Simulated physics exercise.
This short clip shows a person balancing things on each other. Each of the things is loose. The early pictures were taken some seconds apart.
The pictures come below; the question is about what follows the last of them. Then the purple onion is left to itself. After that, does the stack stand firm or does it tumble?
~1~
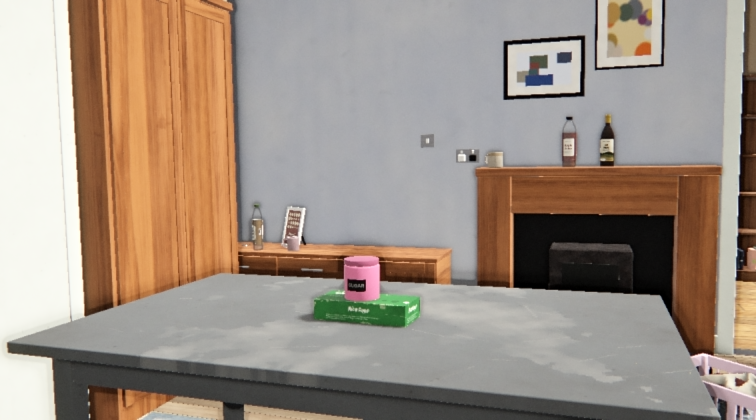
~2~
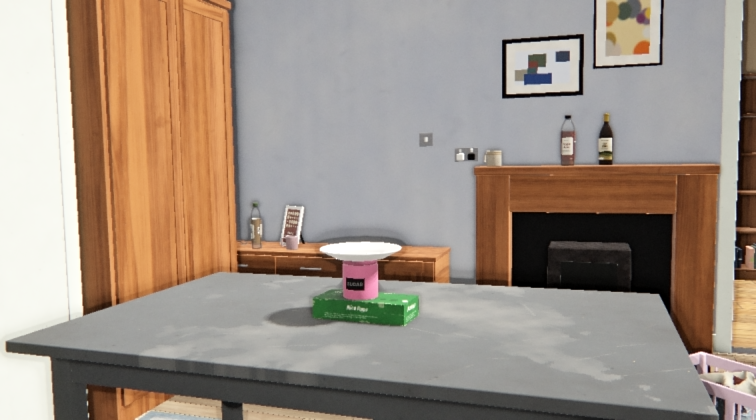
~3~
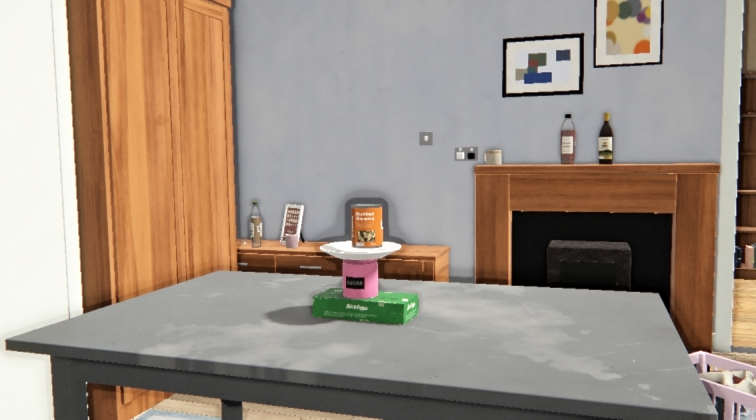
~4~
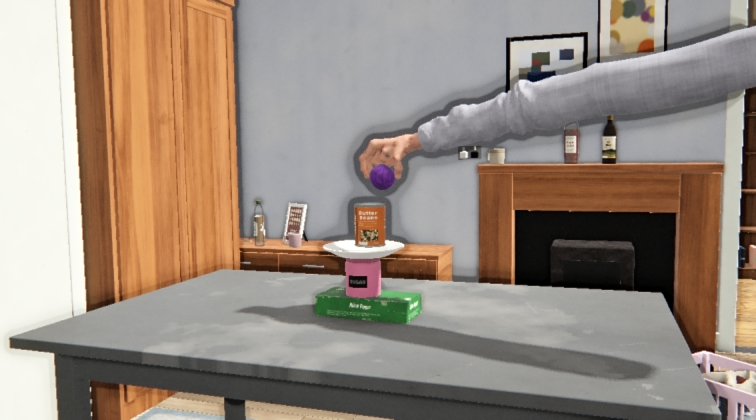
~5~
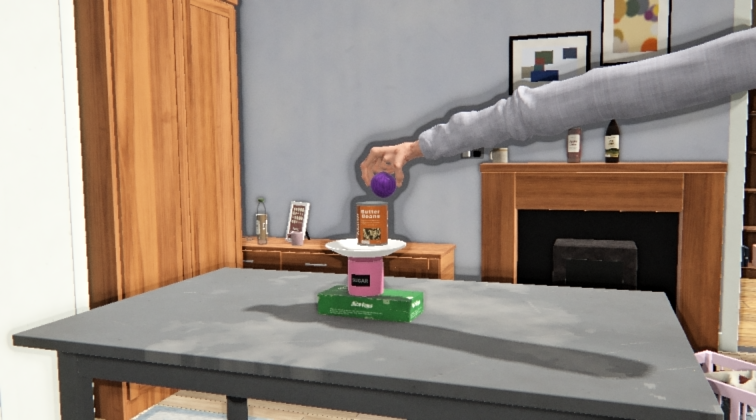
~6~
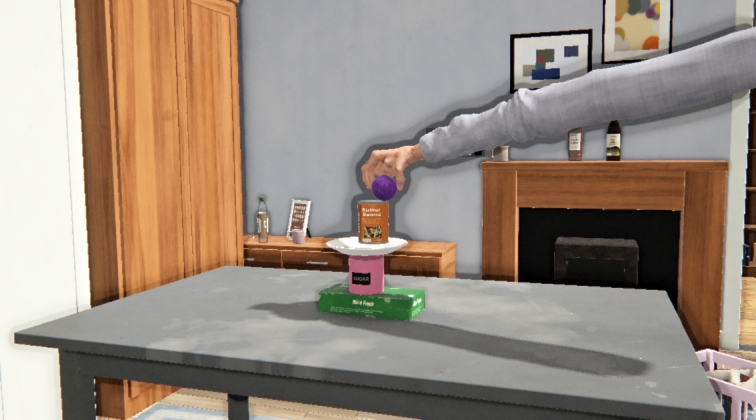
Stable.
Then, 0.20 s on from there, no change.
Then, 0.40 s on from there, purple onion resting near (384, 188).
In the end, all 5 unmoved. At the end, from the last picture's camera, purple onion near (384, 188). The pile stays up.
